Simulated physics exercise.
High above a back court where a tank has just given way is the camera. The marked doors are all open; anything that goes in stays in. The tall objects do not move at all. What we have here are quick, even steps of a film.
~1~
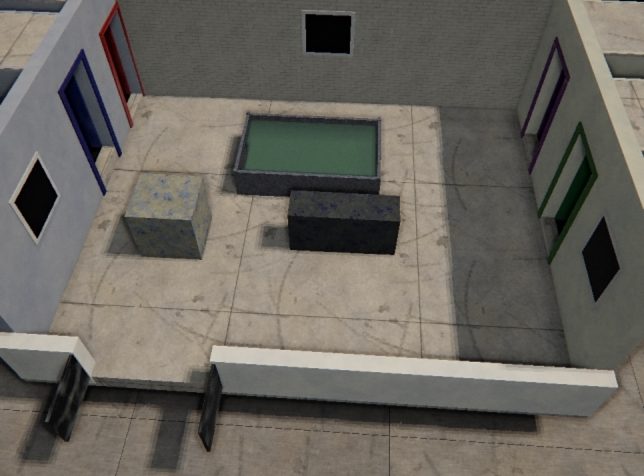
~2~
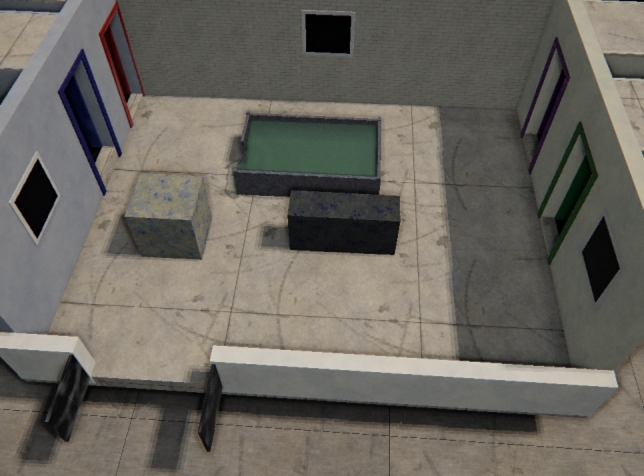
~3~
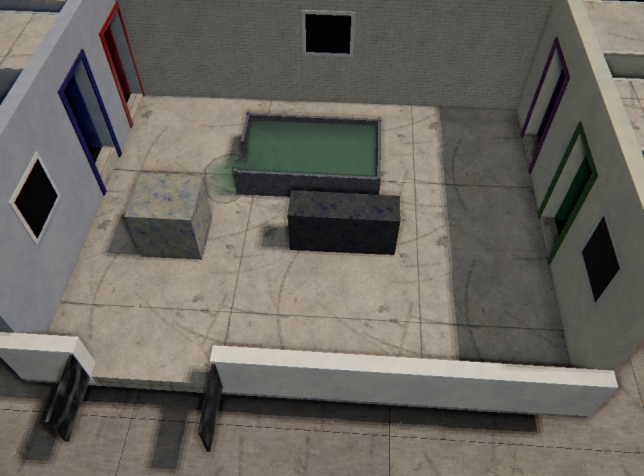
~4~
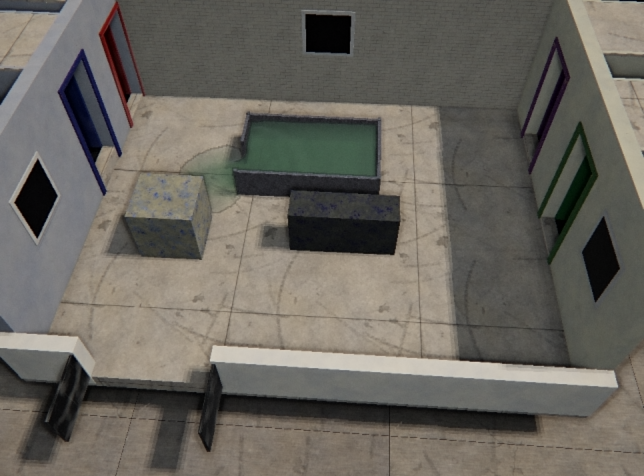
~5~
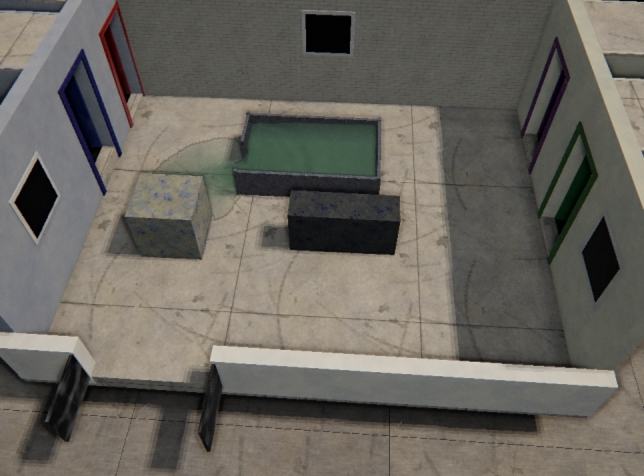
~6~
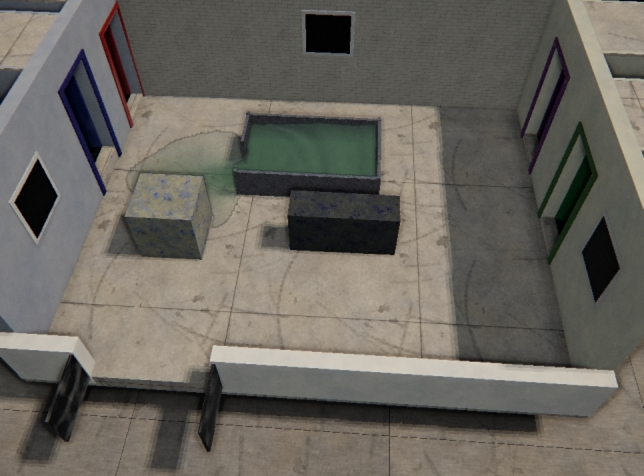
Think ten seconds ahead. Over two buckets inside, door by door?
In order: Blue door: Two buckets or fewer. Red door: Over two buckets. Green door: Two buckets or fewer. Purple door: Two buckets or fewer.
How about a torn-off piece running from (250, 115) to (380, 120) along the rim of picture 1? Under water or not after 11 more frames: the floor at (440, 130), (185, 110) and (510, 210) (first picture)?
In turn: Inundated, then inundated, then untouched.
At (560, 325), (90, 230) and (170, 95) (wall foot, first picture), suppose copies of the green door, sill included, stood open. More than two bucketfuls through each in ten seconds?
Same order as asked - stays within the limit, exceeds the limit and exceeds the limit.
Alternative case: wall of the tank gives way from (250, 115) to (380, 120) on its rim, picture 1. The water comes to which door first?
It would be the red-painted one.
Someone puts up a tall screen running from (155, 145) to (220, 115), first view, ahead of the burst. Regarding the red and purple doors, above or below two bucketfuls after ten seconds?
As I see it, the red exceeds the limit but the purple falls short.
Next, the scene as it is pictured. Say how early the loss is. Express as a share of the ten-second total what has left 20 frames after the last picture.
I get 5 percent.
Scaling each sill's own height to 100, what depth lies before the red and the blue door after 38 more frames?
The first comes to about 160 percent, the second to about 50 percent.
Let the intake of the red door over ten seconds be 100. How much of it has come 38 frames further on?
That comes out to 75 per cent by my count.
A moment on, water covers 15 % of the floor; the blue door wet at the sill, nothing in, the red door not reached, the green door not reached, the purple door not reached.
Next, water covers 15 % of the floor; the blue door wet at the sill, nothing in, the red door wet at the sill, nothing in, the green door not reached, the purple door not reached.
Then, water covers 25 % of the floor; the blue door wet at the sill, nothing in, the red door under two buckets in, the green door not reached, the purple door not reached.
Later, water covers 40 % of the floor; the blue door wet at the sill, nothing in, the red door over two buckets in, the green door not reached, the purple door not reached.
In the end, water covers 60 % of the floor; the blue door wet at the sill, nothing in, the red door over two buckets in, the green door not reached, the purple door wet at the sill, nothing in.
